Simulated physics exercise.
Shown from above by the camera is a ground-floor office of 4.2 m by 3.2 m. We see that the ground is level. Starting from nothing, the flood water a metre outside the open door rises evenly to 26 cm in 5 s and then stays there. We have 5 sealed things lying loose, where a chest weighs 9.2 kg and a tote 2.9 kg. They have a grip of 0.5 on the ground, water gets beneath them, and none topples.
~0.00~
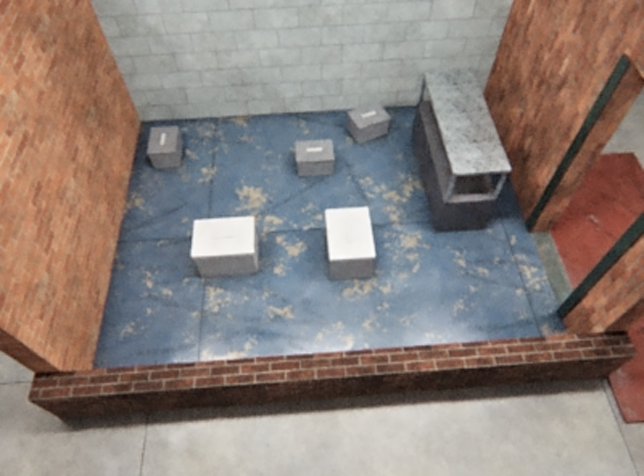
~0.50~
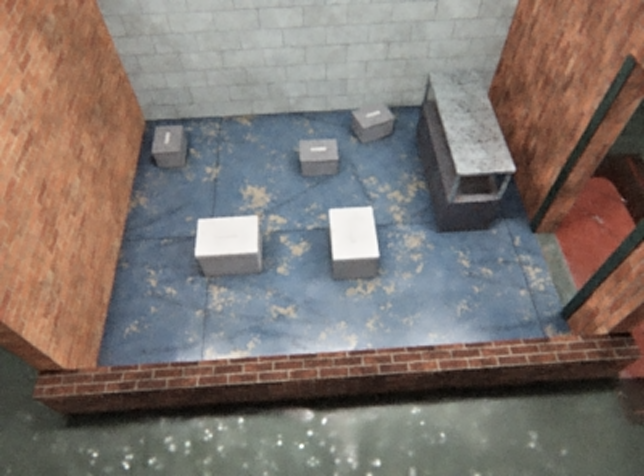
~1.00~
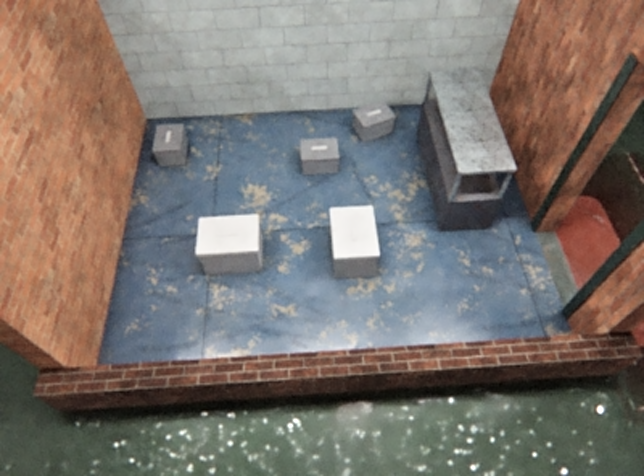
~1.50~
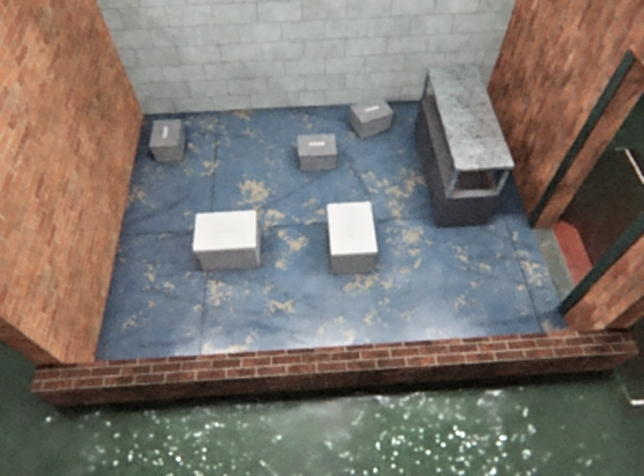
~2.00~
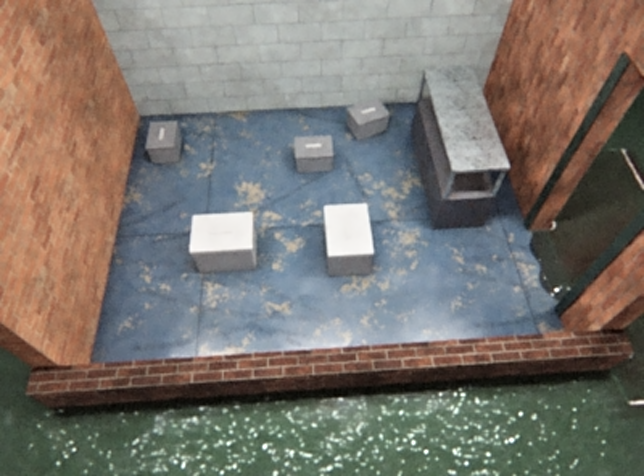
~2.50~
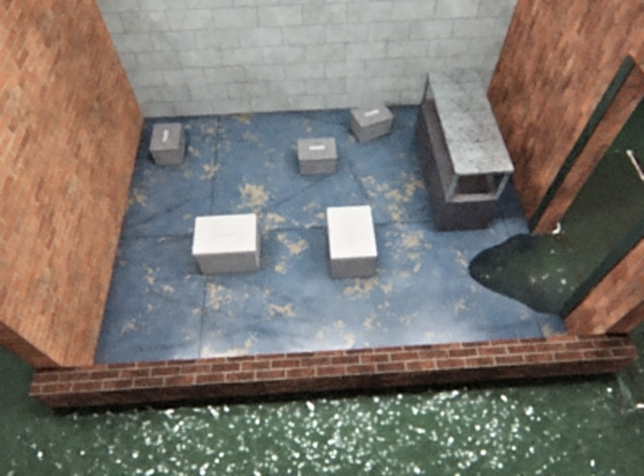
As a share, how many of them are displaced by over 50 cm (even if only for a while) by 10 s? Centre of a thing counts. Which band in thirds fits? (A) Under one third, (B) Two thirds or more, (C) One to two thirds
Option C: One to two thirds.
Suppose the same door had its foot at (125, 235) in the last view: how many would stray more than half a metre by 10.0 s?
Count: 4.
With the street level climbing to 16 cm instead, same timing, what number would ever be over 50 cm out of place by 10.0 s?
Then the count would be 1.
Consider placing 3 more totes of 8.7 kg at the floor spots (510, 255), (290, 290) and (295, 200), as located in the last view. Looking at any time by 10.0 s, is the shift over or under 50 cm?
Note, in order of listing: Crosses the threshold, crosses the threshold, stays below the threshold.
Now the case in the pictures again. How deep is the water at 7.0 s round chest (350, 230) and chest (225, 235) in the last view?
About 7 and 4 cm.
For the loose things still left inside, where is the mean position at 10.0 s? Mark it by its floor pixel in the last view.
Mean position: Approximately (290, 147).
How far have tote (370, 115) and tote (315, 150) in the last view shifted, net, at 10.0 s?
One is off by 20 cm, the other by 30 cm, in the order asked.
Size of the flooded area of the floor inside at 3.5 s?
I'd estimate close to 2.5 m2.
After 3.5 s 0 of 5 are over 50 cm from their spots; 0 afloat.
After 4.5 s 0 of 5 are over 50 cm from their spots; 0 afloat.
After 7.0 s 1 of 5 are over 50 cm from their spots; 1 afloat.
After 10.0 s 3 of 5 are over 50 cm from their spots, and 3 have been at some point; 5 afloat.
